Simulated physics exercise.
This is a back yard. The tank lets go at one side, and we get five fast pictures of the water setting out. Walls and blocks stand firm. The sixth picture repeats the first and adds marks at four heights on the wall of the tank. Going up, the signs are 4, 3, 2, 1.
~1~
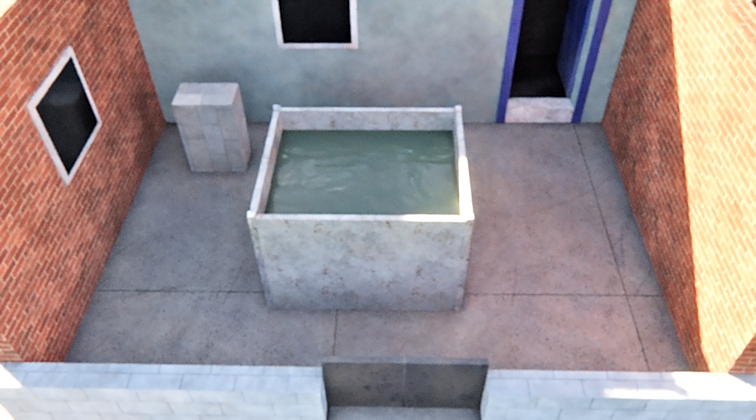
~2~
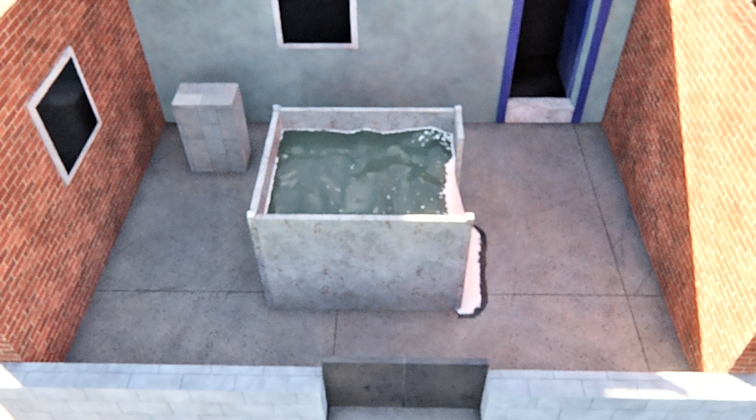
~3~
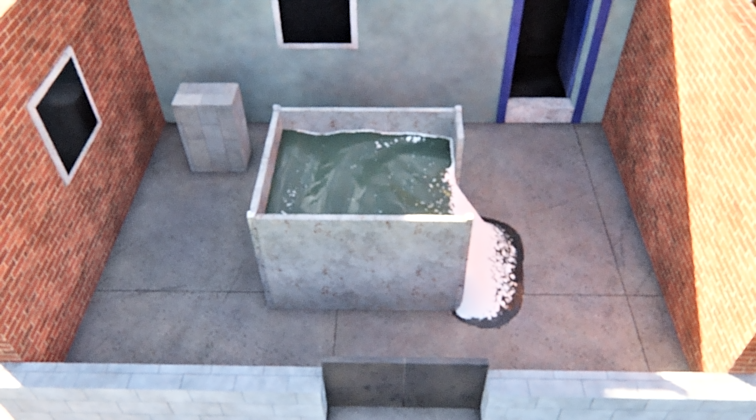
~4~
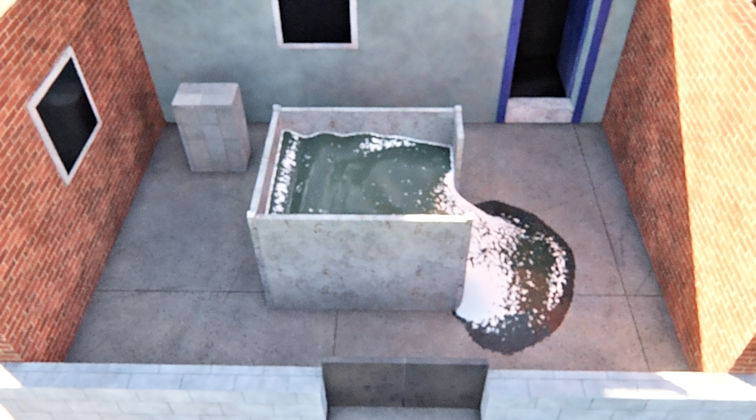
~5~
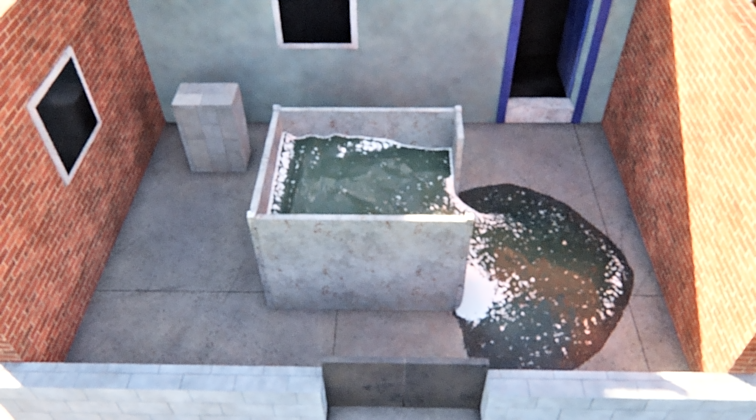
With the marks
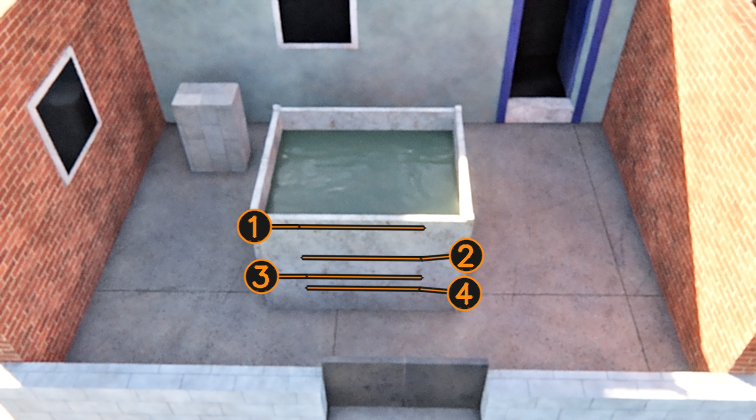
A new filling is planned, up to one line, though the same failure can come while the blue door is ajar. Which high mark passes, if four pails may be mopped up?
Take 2.
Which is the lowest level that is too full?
Here it is level 1.
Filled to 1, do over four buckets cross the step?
Yes, it does.
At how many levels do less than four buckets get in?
Three.
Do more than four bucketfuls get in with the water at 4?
No, not at all.
In orange, 1 at (360, 227); 2 at (362, 258); 3 at (363, 277); 4 at (363, 288); from the bottom up 4, 3, 2, 1.
If 1 is chosen, about 15 bucketfuls get in.
If 2 is chosen, a bucket or two gets in.
If 3 is chosen, nothing gets over.
If 4 is chosen, nothing gets over.
